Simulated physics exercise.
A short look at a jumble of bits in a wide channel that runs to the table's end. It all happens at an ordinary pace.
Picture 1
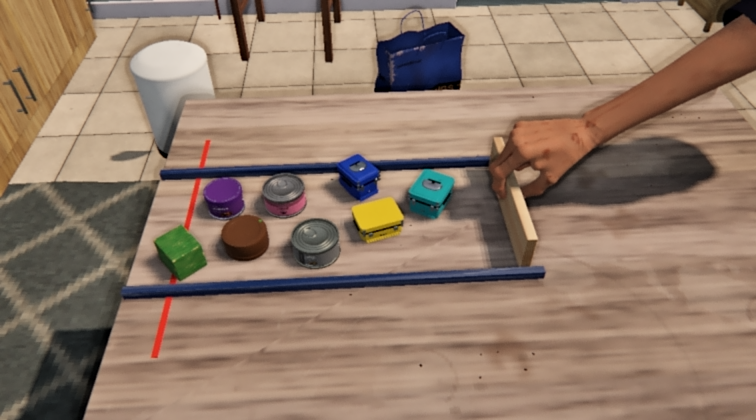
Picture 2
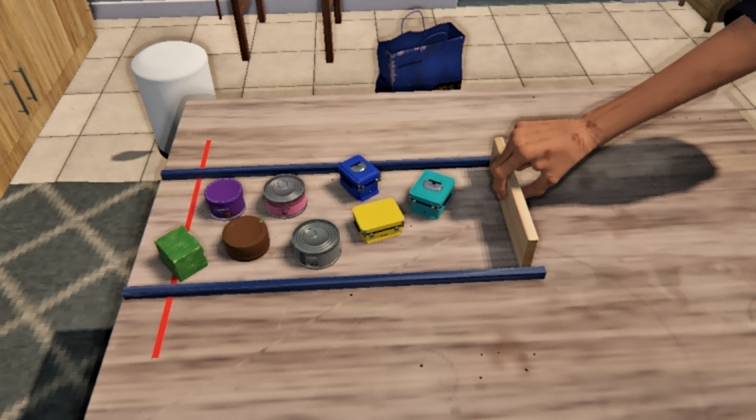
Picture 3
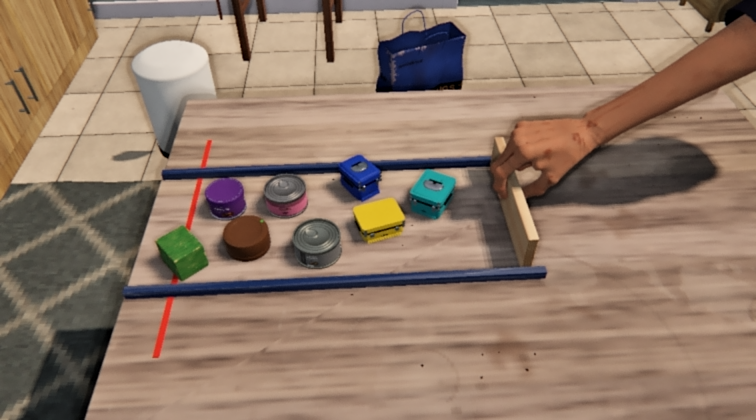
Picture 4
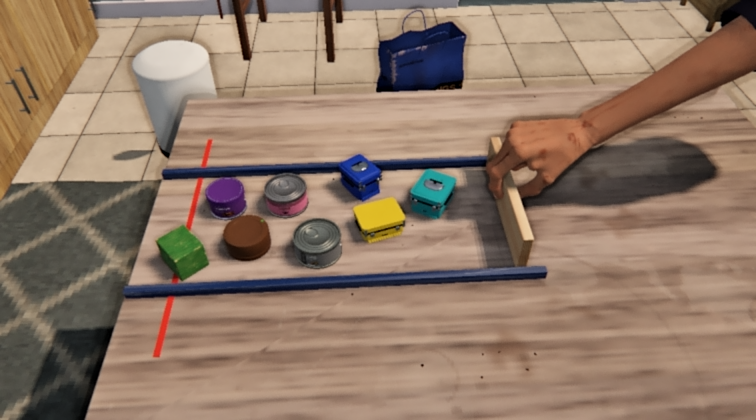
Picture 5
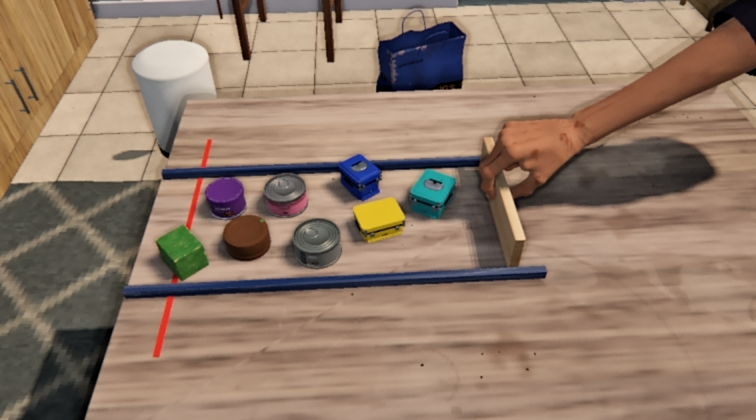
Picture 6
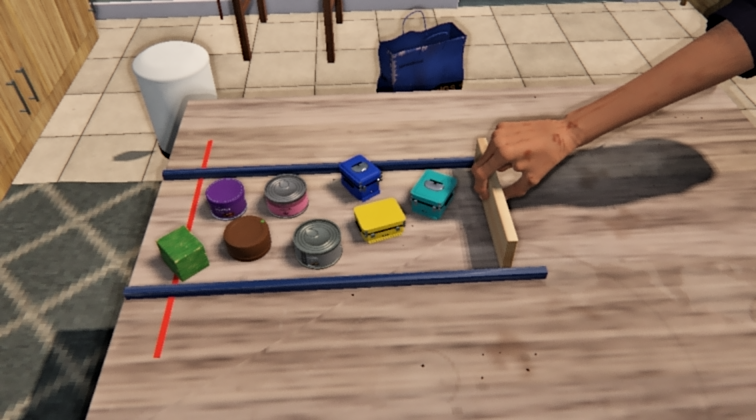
A hand slides a wooden board slightly left toward colourful tins and blocks, which stay still.
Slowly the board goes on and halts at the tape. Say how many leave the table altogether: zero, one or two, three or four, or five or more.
The number that fall off is five or more.
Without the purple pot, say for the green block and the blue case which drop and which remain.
The green block comes down, the blue case holds on.
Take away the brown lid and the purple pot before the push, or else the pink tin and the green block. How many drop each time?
The counts: 3 and 3.
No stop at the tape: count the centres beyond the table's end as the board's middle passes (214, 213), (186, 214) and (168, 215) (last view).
Past the end: 4, 5 and 5.
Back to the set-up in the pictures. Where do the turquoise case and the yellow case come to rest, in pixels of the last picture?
First (172, 208), then (150, 245).
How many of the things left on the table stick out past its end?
It comes to 1.
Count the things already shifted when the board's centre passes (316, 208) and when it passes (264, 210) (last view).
7 and 8.
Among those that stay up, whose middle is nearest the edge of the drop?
It is the yellow case.
A little later, none off yet; green block at rest near (183, 253); purple pot at rest near (227, 200); brown lid at rest near (248, 239).
Next, none off yet; green block at rest near (183, 253); purple pot moving near (223, 200); brown lid shifted about its own width near (223, 230).
Later still, none off yet; green block tilted a little near (120, 249); purple pot shifted well along near (150, 199); brown lid shifted well along near (160, 226).
When it is over, the number that fall off is five or more; down, grey pot, pink tin, brown lid, purple pot and green block.
